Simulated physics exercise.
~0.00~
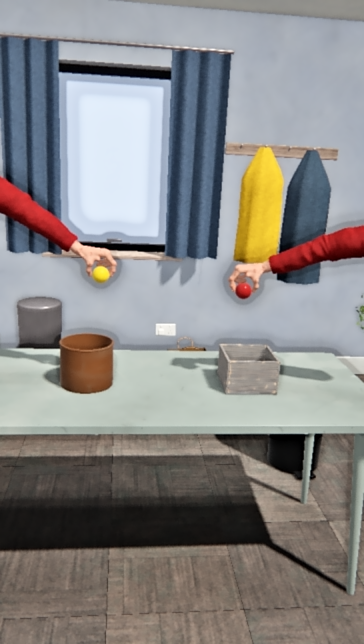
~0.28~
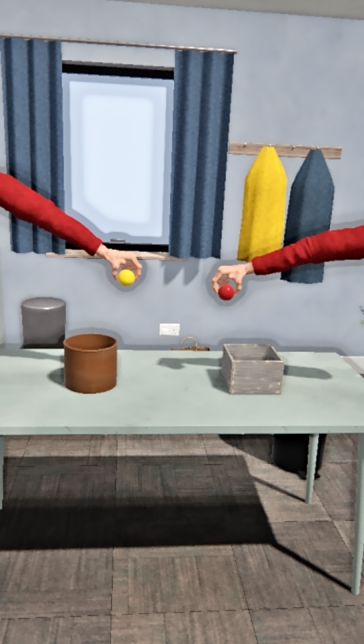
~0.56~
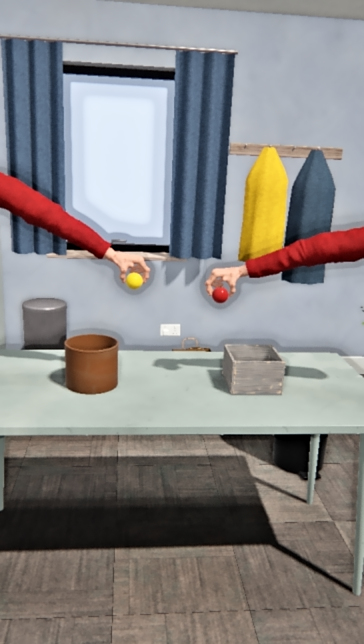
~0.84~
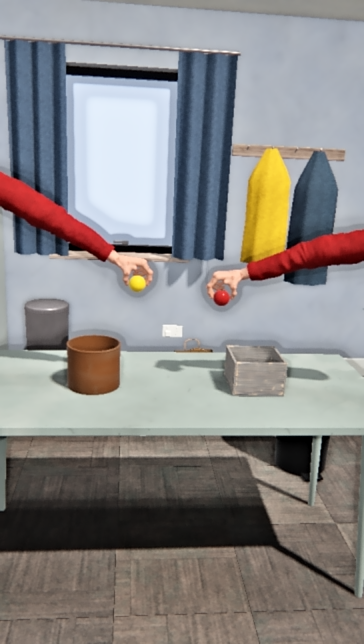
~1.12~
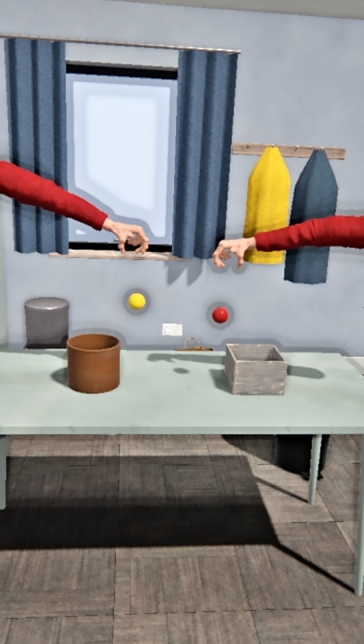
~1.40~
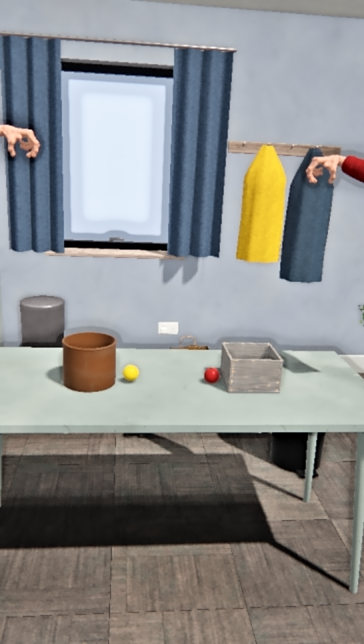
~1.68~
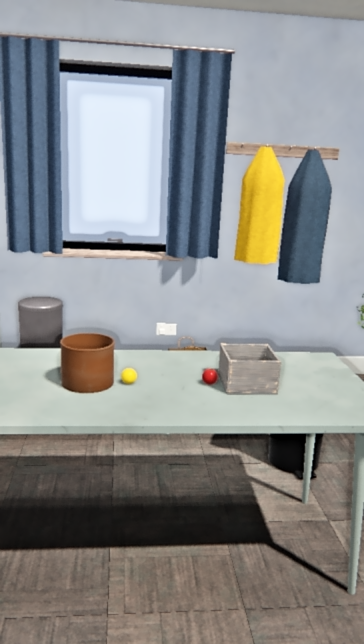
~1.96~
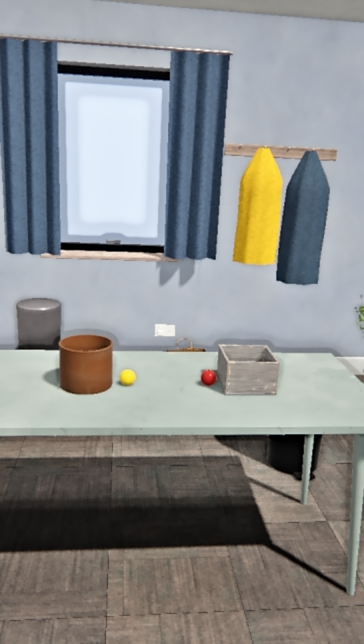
A yellow lemon and a red tomato, held by two hands above a table, move toward each other, then drop when the hands let go and withdraw. Both land outside the containers, resting on the tabletop between the brown pot and the gray crate.
